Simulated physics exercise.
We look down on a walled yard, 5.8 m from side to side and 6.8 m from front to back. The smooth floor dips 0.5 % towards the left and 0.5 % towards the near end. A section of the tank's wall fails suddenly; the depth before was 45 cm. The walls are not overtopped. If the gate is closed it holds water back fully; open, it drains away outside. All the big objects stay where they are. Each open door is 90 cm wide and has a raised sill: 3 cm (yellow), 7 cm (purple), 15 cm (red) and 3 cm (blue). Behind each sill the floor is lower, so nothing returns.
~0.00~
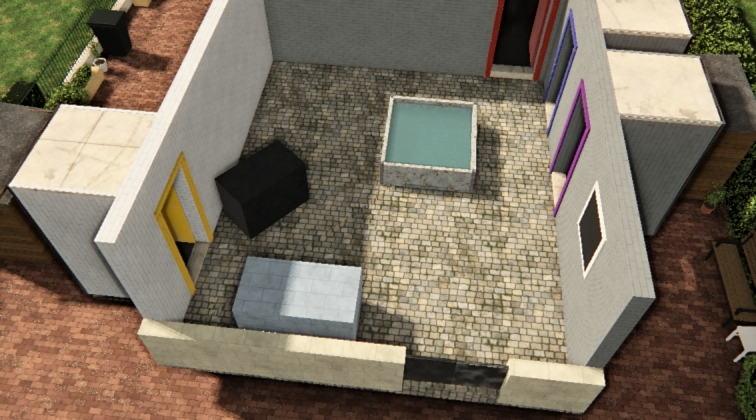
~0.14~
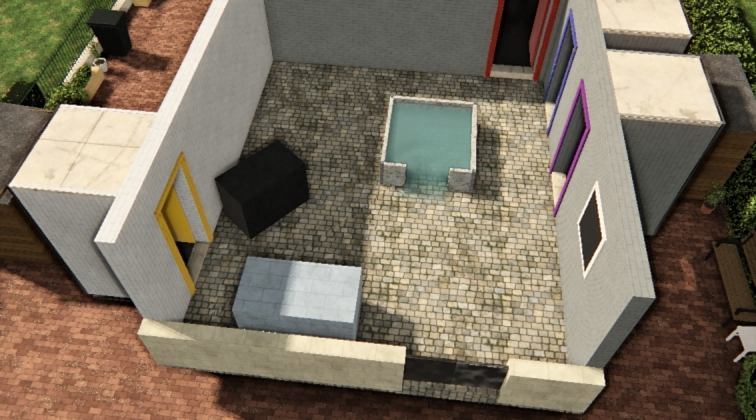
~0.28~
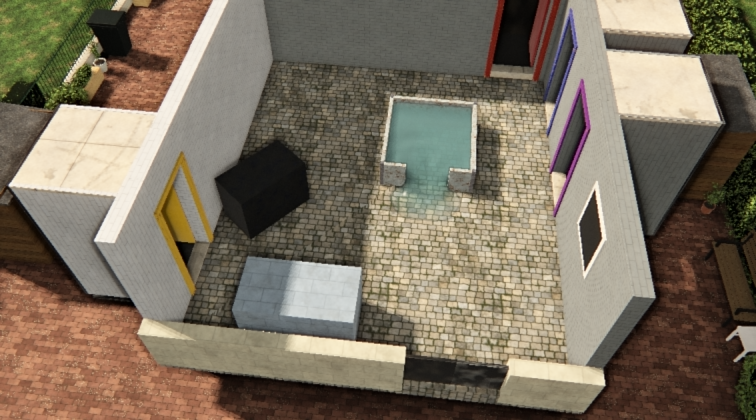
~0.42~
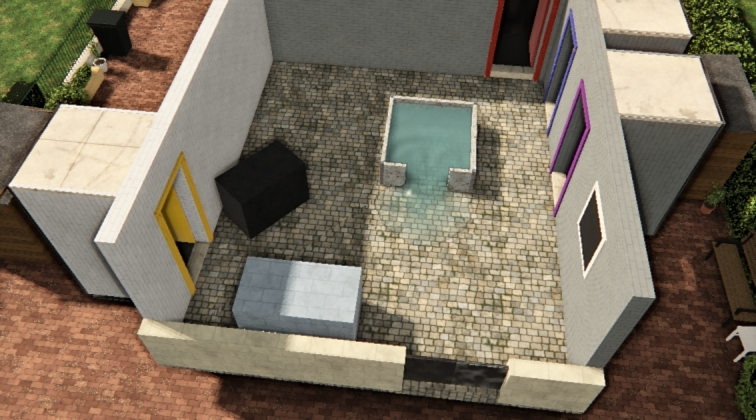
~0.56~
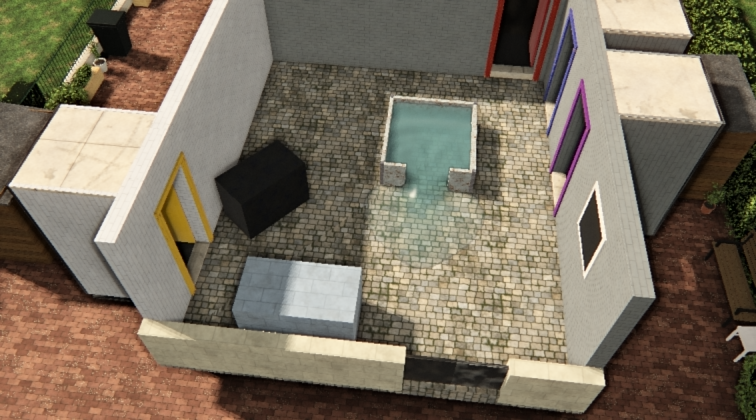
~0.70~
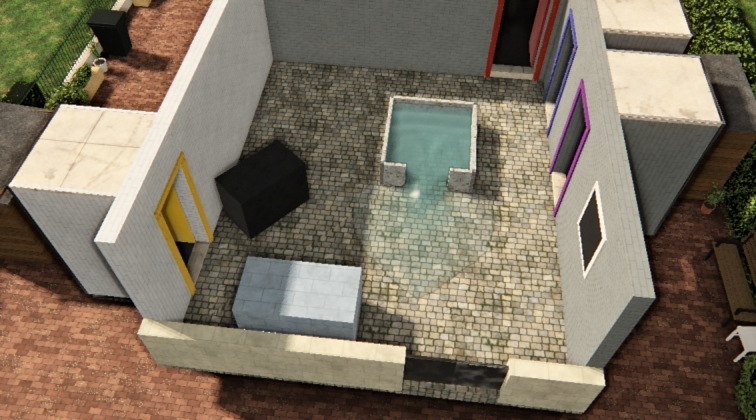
We see a walled yard from above, with a full, still tank on its paved floor; part of the tank's near wall gives way, and water pours out, spreading across the paving in a widening sheet towards the near end.
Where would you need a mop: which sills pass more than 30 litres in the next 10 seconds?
Within that time: At the yellow door it passes the limit; at the purple door it does not reach the limit; at the red door it keeps below the limit; at the blue door it stays under the limit.
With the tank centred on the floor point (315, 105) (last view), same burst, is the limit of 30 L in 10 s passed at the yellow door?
Then: Yellow not over.
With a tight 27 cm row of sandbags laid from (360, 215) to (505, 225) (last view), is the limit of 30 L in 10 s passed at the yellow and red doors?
Then: Yellow below, red not over.
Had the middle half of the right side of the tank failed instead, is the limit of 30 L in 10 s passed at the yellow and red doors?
Then: Yellow below, red not over.
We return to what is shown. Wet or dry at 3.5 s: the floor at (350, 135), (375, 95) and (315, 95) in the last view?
In turn: Dry, still dry, still dry.
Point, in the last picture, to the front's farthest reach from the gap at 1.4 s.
Near (378, 366).
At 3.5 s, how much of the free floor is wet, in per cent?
About 40 per cent.
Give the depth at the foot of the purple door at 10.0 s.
About 3.0 cm.
After 1.4 s water covers 25 % of the floor and is deepest (27 cm) near (429, 191); yellow door not reached, purple door not reached, red door not reached, blue door not reached.
After 2.2 s water covers 35 % of the floor and is deepest (20 cm) near (429, 191); yellow door not reached, purple door not reached, red door not reached, blue door not reached.
After 3.5 s water covers 40 % of the floor and is deepest (16 cm) near (429, 191); yellow door 6 cm at the sill, 11 L in, purple door not reached, red door not reached, blue door not reached.
After 6.0 s water covers 45 % of the floor and is deepest (12 cm) near (357, 341); yellow door 7 cm at the sill, 45 L in, purple door 2 cm at the sill, 0 L in, red door not reached, blue door not reached.
After 10.0 s water covers 60 % of the floor and is deepest (10 cm) near (176, 344); yellow door 7 cm at the sill, 83 L in, purple door 3 cm at the sill, 0 L in, red door not reached, blue door 1 cm at the sill, 0 L in.
